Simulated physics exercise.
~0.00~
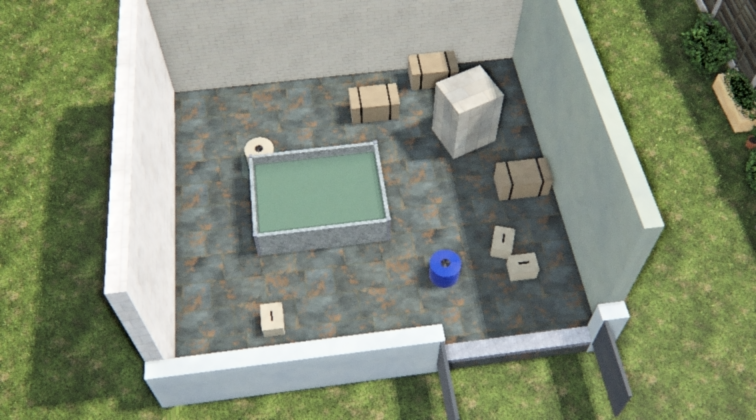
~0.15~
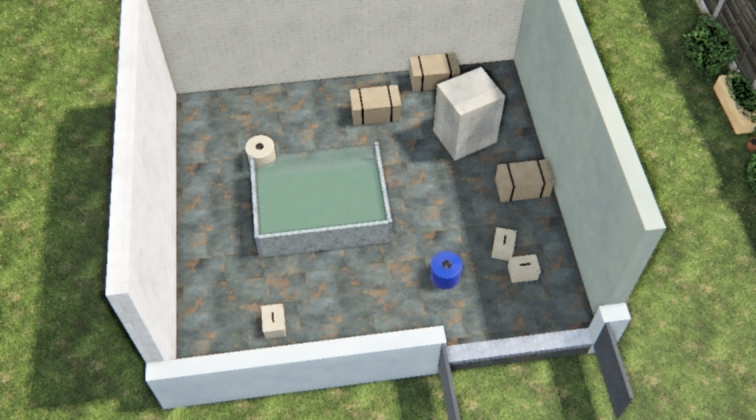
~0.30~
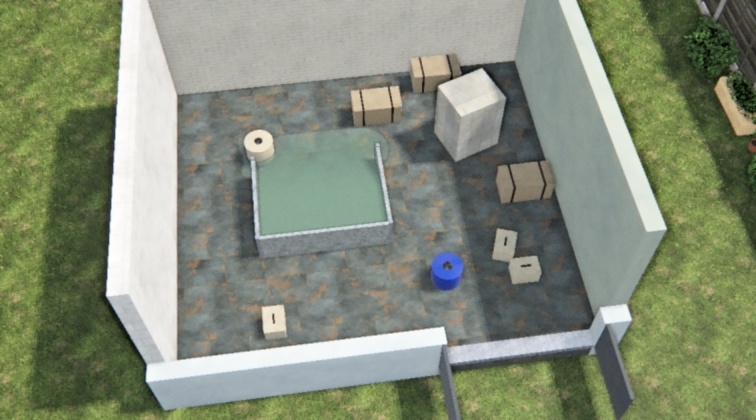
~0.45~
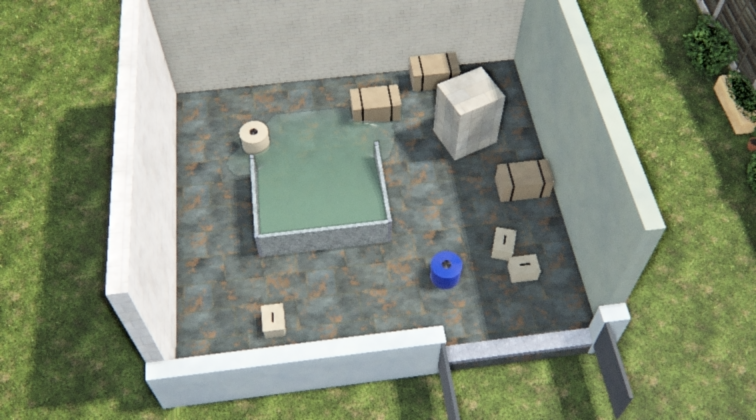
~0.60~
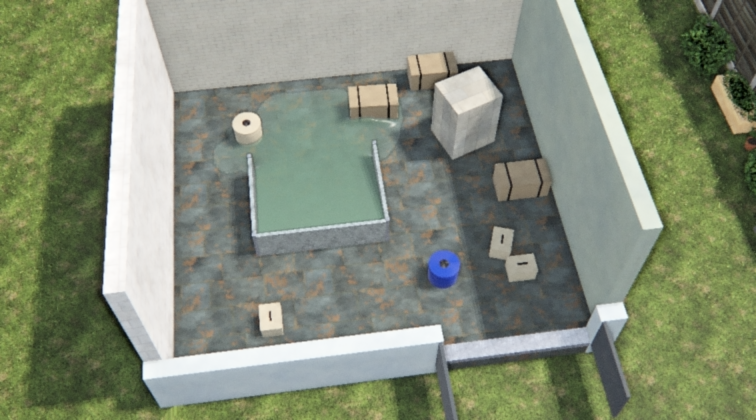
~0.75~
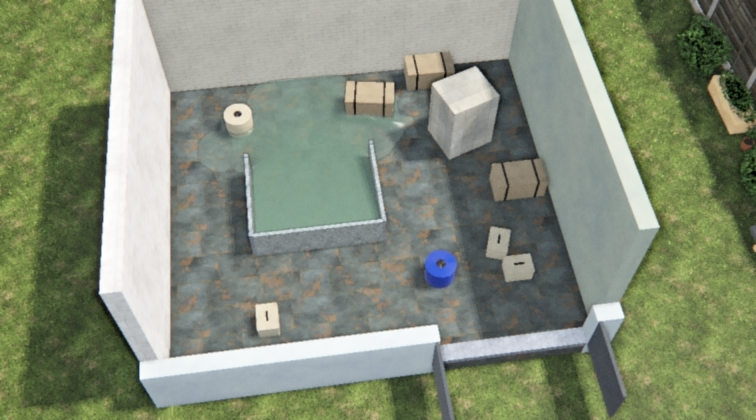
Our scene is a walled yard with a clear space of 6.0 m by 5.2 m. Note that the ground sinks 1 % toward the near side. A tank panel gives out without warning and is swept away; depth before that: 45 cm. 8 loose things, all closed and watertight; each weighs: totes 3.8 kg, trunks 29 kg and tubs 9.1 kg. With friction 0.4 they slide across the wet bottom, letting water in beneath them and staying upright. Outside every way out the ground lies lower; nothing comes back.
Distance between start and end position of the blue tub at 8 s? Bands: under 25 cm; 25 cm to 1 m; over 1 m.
Under 25 cm.
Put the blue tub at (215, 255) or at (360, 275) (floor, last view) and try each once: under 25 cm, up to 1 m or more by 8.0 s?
One try each gives this: It wanders off a long way, then it remains roughly in place.
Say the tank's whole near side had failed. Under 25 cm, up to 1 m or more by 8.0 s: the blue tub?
The answer: The blue tub slips a moderate way.
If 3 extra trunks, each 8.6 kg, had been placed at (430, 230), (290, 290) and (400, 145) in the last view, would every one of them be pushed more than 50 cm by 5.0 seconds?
Taking them in order: Not far enough, not far enough and far enough.
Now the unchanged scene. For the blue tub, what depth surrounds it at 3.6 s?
Around 0 cm.
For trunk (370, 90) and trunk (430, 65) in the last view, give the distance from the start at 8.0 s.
200 cm and 250 cm, respectively.
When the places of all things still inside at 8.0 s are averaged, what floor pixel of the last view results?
About (470, 232).
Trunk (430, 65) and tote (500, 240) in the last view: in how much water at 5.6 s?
Depth approx. 7 cm / 1 cm.
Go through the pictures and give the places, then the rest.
In the first picture, the blue tub at (445, 263) rests on the ground; water covers 2.7 m2; 0 of 8 have shifted.
In the second picture, the blue tub at (447, 265), on the bottom; 3.5 m2 under water; 1 of 8 have shifted.
In the third picture, the blue tub at (447, 266), on the bottom; water covers 4.4 m2; 1 of 8 have shifted.
In the fourth picture, the blue tub at (447, 264) rests on the ground; 5.4 m2 under water; 1 of 8 have shifted.
In the fifth picture, the blue tub at (444, 264), on the bottom; water covers 6.4 m2; 1 of 8 have shifted.
In the sixth picture, the blue tub at (441, 264) rests on the ground; water covers 7.4 m2; 2 of 8 have shifted.
After 1.6 s the blue tub is near (441, 264), 0.0 m from its start, aground; 0 of 8 are out; 1 afloat.
After 3.6 s the blue tub is near (441, 264), 0.0 m from its start, aground; 0 of 8 are out; 1 afloat.
After 5.6 s the blue tub is near (441, 264), 0.0 m from its start, aground; 0 of 8 are out; 2 afloat.
After 8.0 s the blue tub is near (441, 264), 0.0 m from its start, aground; 0 of 8 are out; 1 afloat.
